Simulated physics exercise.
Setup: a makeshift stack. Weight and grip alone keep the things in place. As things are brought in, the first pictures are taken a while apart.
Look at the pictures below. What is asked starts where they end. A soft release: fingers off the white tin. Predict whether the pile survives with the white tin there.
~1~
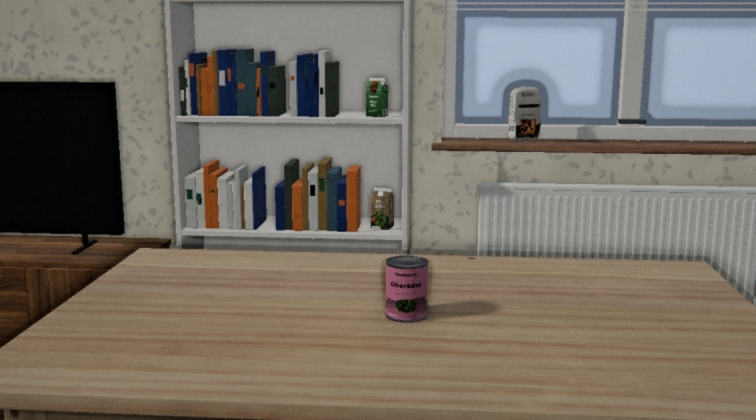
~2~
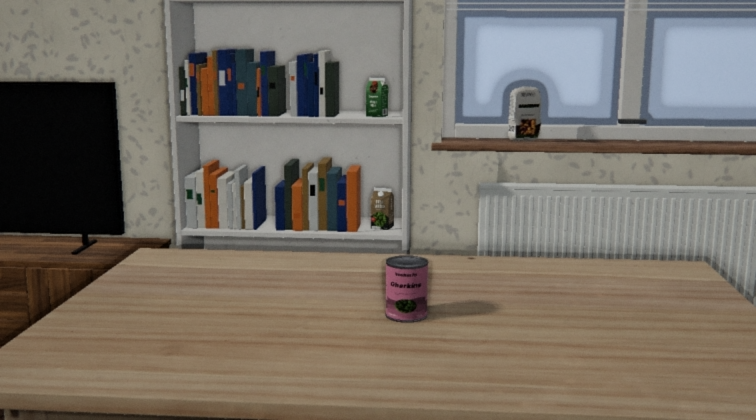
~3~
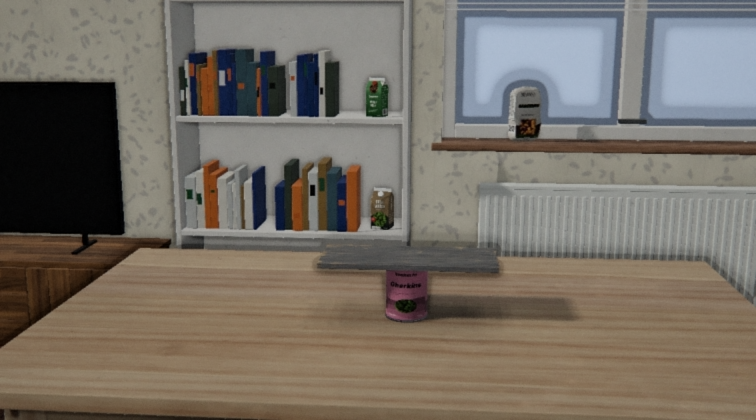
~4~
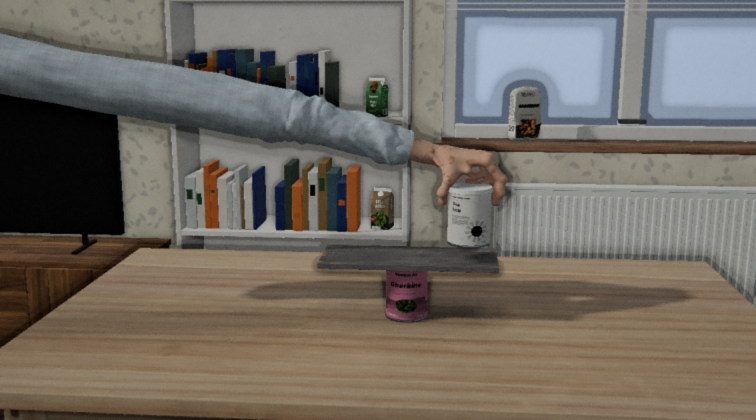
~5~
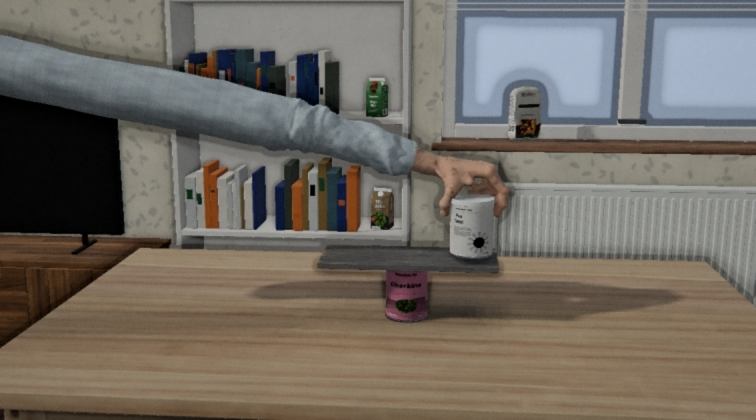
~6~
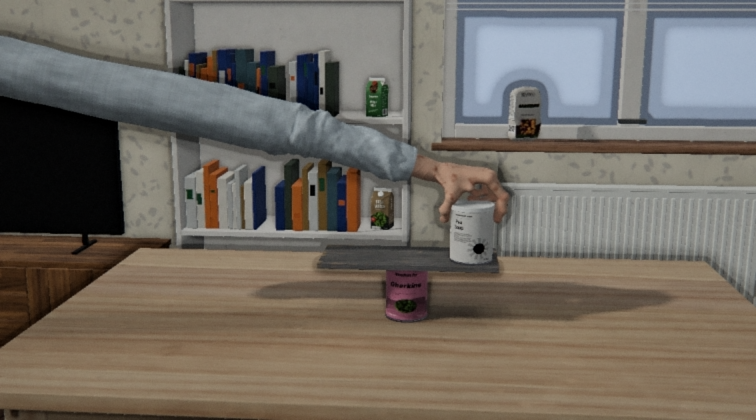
The stack does not carry the load.
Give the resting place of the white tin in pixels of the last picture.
End position in the final view: Approximately (558, 308).
Then, 0.30 s past the last view, white tin now fallen; grey board rocked 25° from its first pose.
Then, 0.50 s past the last view, grey board rocked 54° from its first pose.
Then, 0.60 s past the last view, grey board rocked 37° from its first pose.
Then, 0.80 s past the last view, grey board rocked 32° from its first pose.
Finally, fallen, white tin; moved from the start, grey board; pink tin still in place. Final places as the last picture's camera would see them, white tin near (558, 308). The stack comes apart.
